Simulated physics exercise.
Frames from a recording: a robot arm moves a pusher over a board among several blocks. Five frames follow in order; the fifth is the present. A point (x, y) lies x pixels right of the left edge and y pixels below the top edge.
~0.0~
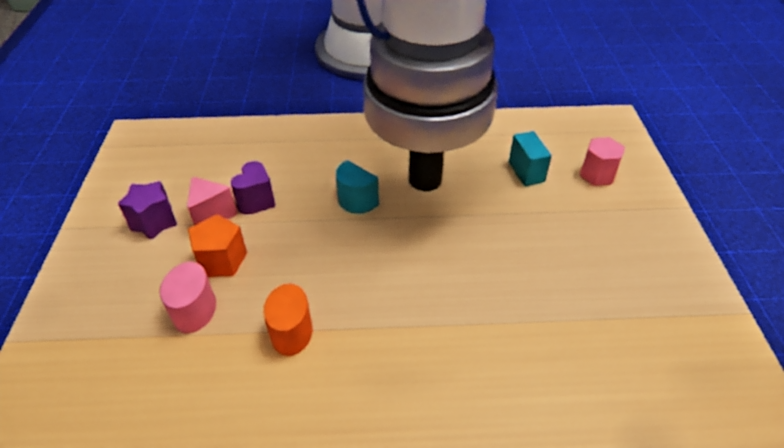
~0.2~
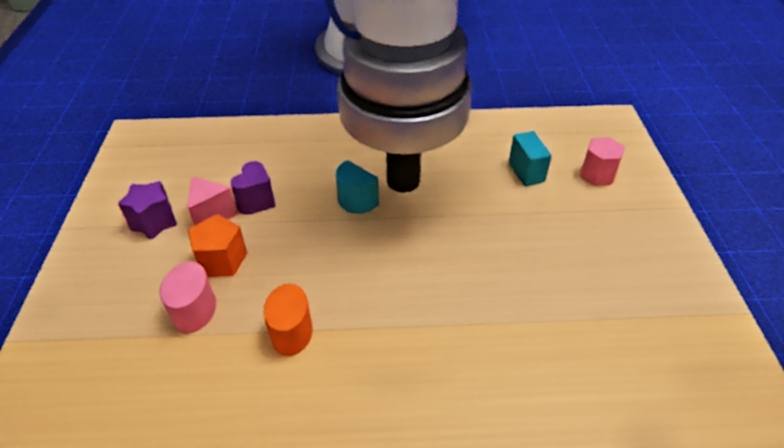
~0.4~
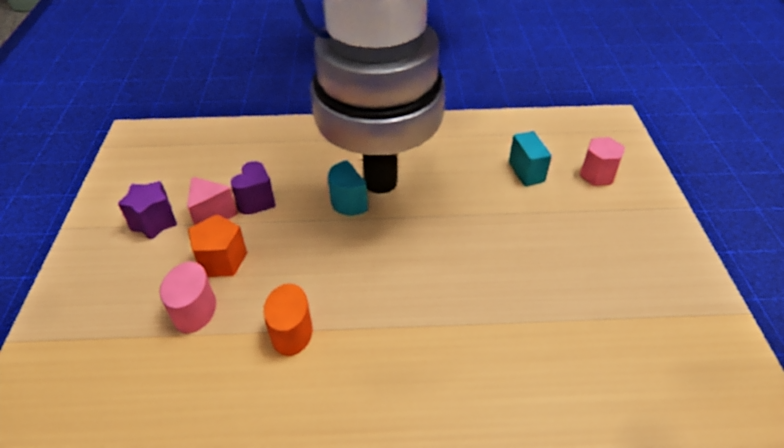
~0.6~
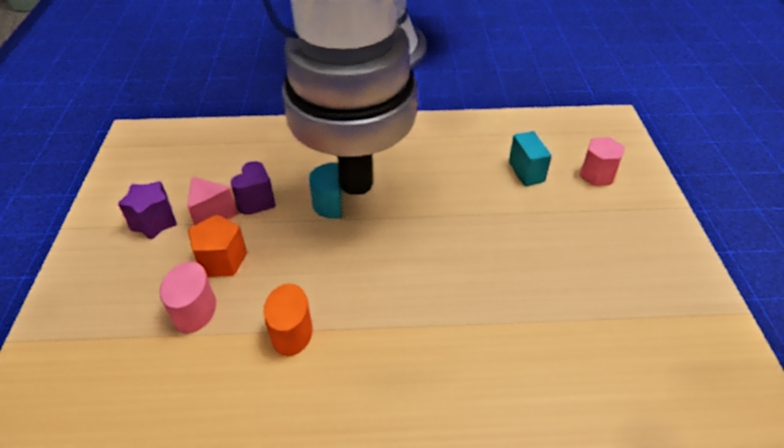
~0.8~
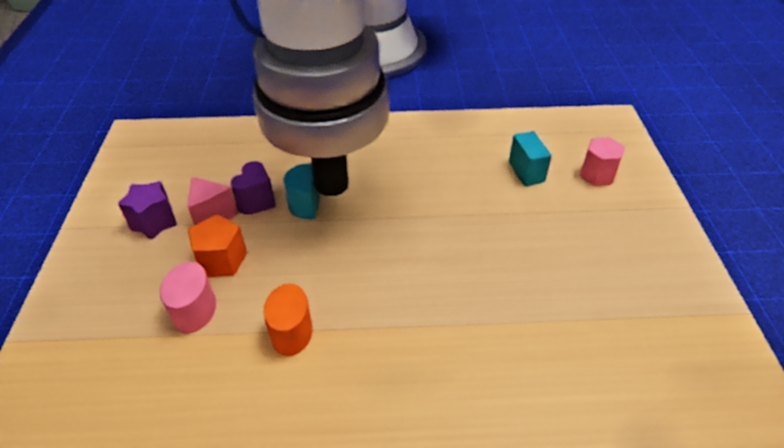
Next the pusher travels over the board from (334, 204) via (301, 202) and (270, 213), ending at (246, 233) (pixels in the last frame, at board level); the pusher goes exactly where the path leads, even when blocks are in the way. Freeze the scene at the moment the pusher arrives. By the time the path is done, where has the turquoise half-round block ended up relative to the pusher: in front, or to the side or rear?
It is gone from the front.
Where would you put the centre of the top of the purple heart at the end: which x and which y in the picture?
At pixel (207, 170).
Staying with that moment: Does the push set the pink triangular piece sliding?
Yes, that is how it ends up.
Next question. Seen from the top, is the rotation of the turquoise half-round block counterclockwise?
No, I don't think so.
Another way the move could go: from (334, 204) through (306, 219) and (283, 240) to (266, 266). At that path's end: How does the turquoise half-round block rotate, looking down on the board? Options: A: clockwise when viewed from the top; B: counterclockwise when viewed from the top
Correct choice: A.
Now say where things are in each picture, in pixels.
Lower end of the pusher at (425, 182), tops of blocks, purple star at (143, 195), pink triangular piece at (203, 190), purple heart at (251, 175), turquoise half-round block at (354, 174), in the first picture.
Pusher at (404, 183), blocks as before, in the second picture.
Pusher at (381, 184), turquoise half-round block at (345, 175), in the third picture.
Pusher at (357, 185), turquoise half-round block at (326, 177), in the fourth picture.
Pusher at (332, 186), purple star at (143, 195), pink triangular piece at (203, 190), purple heart at (251, 175), turquoise half-round block at (301, 177), in the fifth picture.
What follows on the original path. One third of the way, pusher at (298, 184); purple heart at (233, 174), turned 30° clockwise; turquoise half-round block at (265, 178), turned 20° anticlockwise.
Two thirds of the way, pusher at (265, 196); pink triangular piece at (188, 193); purple heart at (210, 170), turned 50° clockwise; turquoise half-round block at (232, 185).
At the end, pusher at (241, 215); purple star at (137, 196); pink triangular piece at (174, 195); purple heart at (207, 170), turned 60° clockwise; turquoise half-round block at (220, 191), turned 30° clockwise.
